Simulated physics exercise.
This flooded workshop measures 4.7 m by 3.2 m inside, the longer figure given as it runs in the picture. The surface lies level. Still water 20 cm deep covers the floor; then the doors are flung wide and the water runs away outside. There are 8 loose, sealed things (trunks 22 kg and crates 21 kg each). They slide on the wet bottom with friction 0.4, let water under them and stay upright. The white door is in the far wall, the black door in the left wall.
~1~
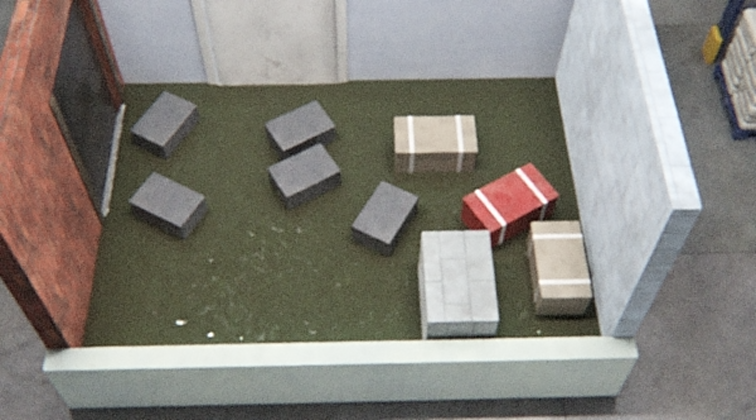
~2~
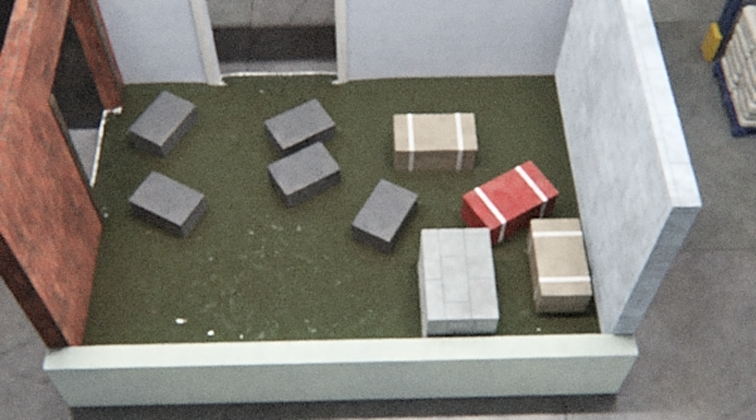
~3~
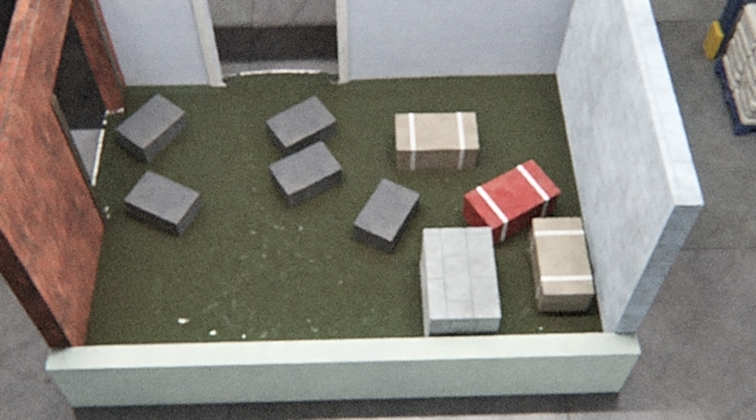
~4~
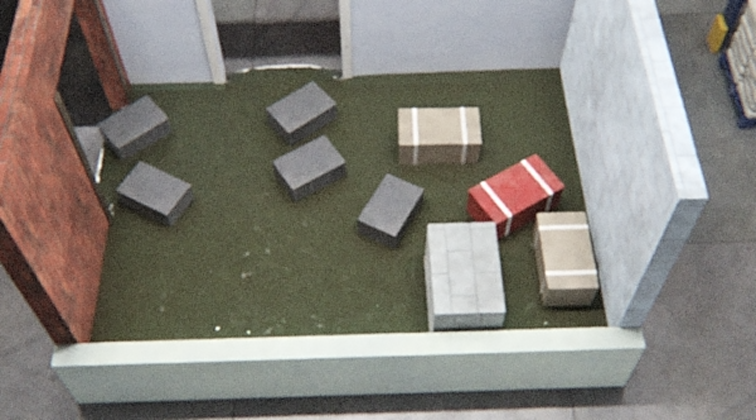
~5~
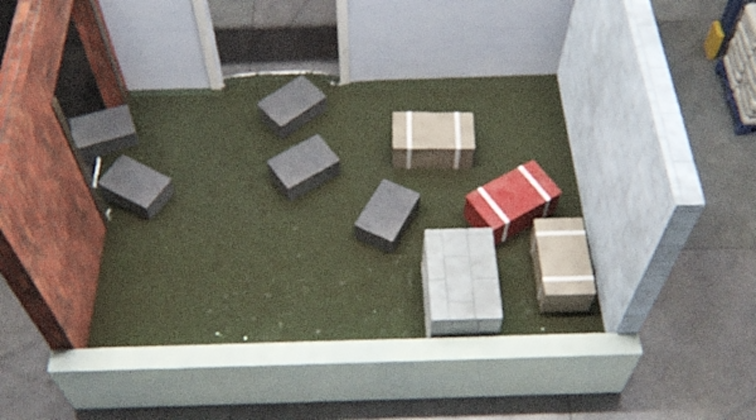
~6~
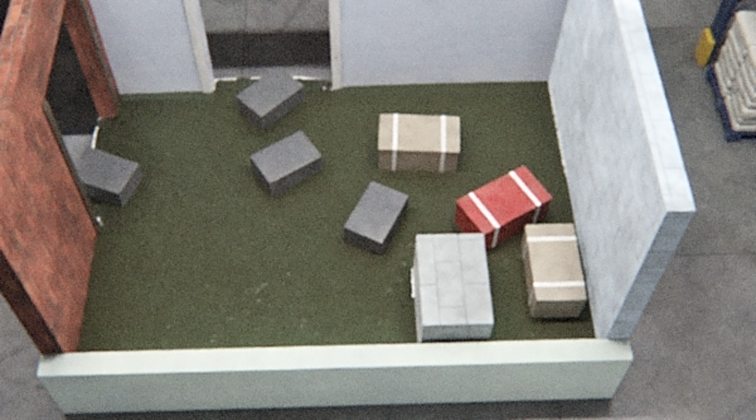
Grey blocks drift toward the open left and far doorways, one passing out through the left.
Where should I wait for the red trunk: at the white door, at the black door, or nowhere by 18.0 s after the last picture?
For the red trunk, neither.
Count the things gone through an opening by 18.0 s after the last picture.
I count 5.
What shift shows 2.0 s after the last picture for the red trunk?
About 30 cm.
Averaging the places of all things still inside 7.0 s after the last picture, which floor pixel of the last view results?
Near (323, 195).
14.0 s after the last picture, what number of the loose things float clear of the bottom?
I count 0.
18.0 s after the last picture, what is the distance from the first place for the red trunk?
Roughly 300 cm.
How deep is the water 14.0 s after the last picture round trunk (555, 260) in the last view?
Roughly 5 cm.
Then, 2.0 s after the last picture the red trunk is near (474, 185), 0.3 m from its start, afloat; 3 of 8 are out; 5 afloat.
Then, 7.0 s after the last picture the red trunk is near (328, 163), 1.8 m from its start, afloat; 5 of 8 are out; 3 afloat.
Then, 14.0 s after the last picture the red trunk is near (270, 64), 3.0 m from its start, aground; 5 of 8 are out; 0 afloat.
Then, 18.0 s after the last picture the red trunk is near (270, 64), 3.0 m from its start, aground; 5 of 8 are out; 0 afloat.
